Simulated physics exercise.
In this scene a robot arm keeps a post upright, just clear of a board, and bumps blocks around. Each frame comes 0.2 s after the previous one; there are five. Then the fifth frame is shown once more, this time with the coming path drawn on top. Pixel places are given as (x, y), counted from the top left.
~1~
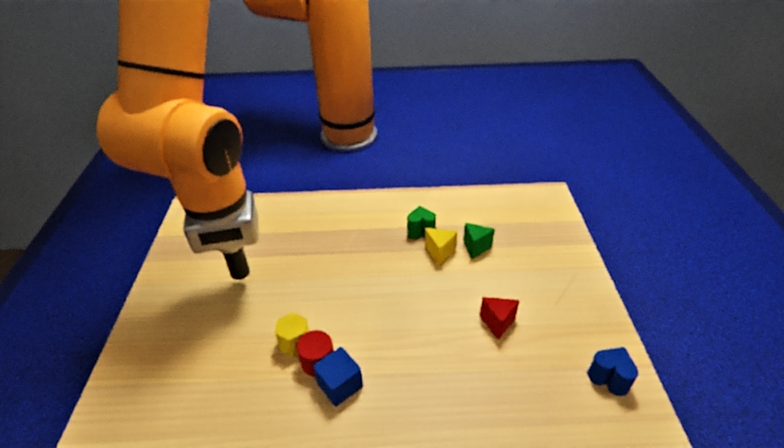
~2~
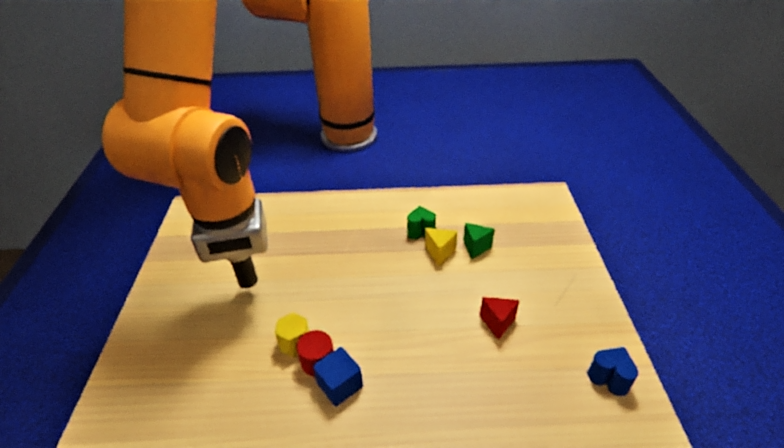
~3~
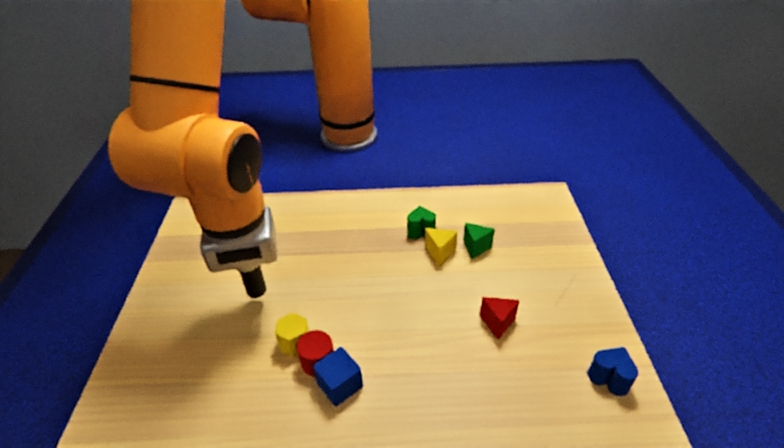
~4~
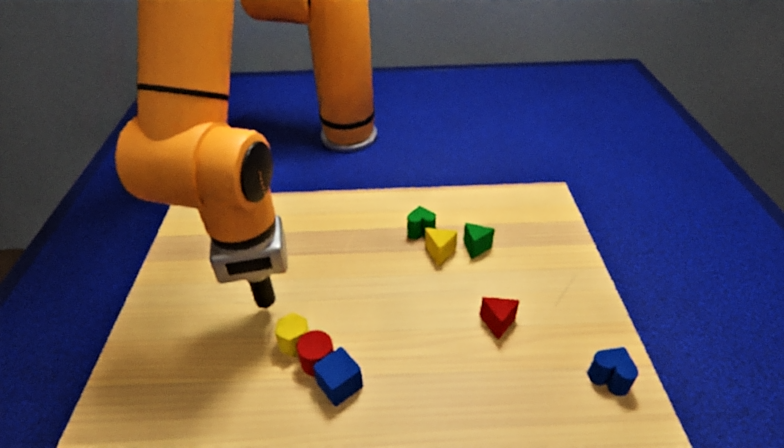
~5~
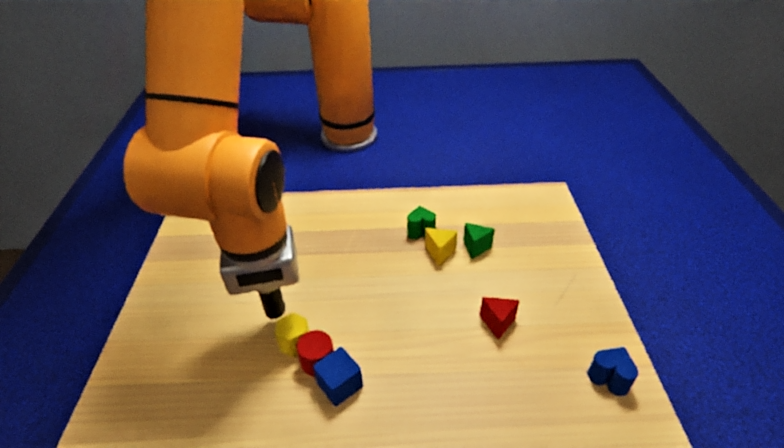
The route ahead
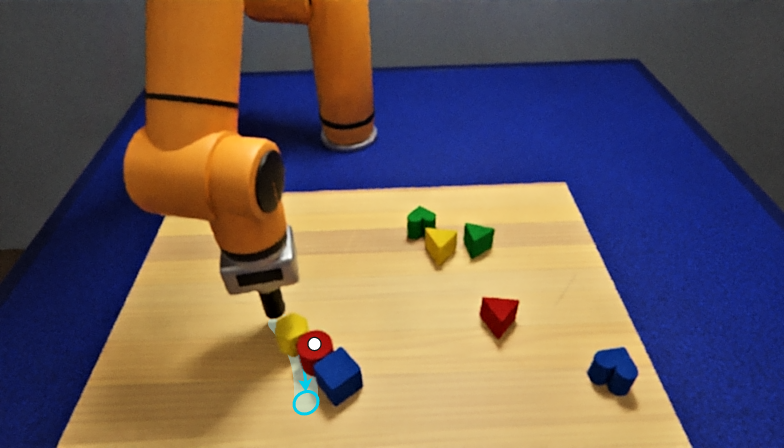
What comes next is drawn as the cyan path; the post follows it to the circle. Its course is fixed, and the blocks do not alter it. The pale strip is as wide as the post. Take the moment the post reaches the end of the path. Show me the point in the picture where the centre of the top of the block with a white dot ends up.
The block with a white dot ends near (368, 359).
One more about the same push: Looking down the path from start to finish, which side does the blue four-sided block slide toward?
The blue four-sided block is shifted sideways to the left, facing along the path from start to end.
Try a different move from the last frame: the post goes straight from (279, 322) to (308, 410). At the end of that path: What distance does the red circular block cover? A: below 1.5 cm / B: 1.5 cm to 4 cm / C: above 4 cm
C: Above 4 cm.
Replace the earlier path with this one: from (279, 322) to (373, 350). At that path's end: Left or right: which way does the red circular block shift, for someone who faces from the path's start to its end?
The answer is right: Facing from the path's start to its end, that's where the red circular block shifts.
Path on the board, from (279, 322) through (295, 343) and (304, 370) to (306, 403); the dot is on the red circular block.
What follows on the original path. One third of the way, post (292, 334); yellow six-sided block (311, 339), turned 30° anticlockwise; red circular block (337, 354); blue four-sided block (353, 382), turned 15° clockwise.
Two thirds of the way, post (301, 360); yellow six-sided block (327, 358), turned 65° anticlockwise; red circular block (362, 360); blue four-sided block (364, 393), turned 35° clockwise.
At the end, post (303, 392); yellow six-sided block (332, 371), turned 110° anticlockwise; red circular block (368, 359); blue four-sided block (365, 393), turned 35° clockwise.
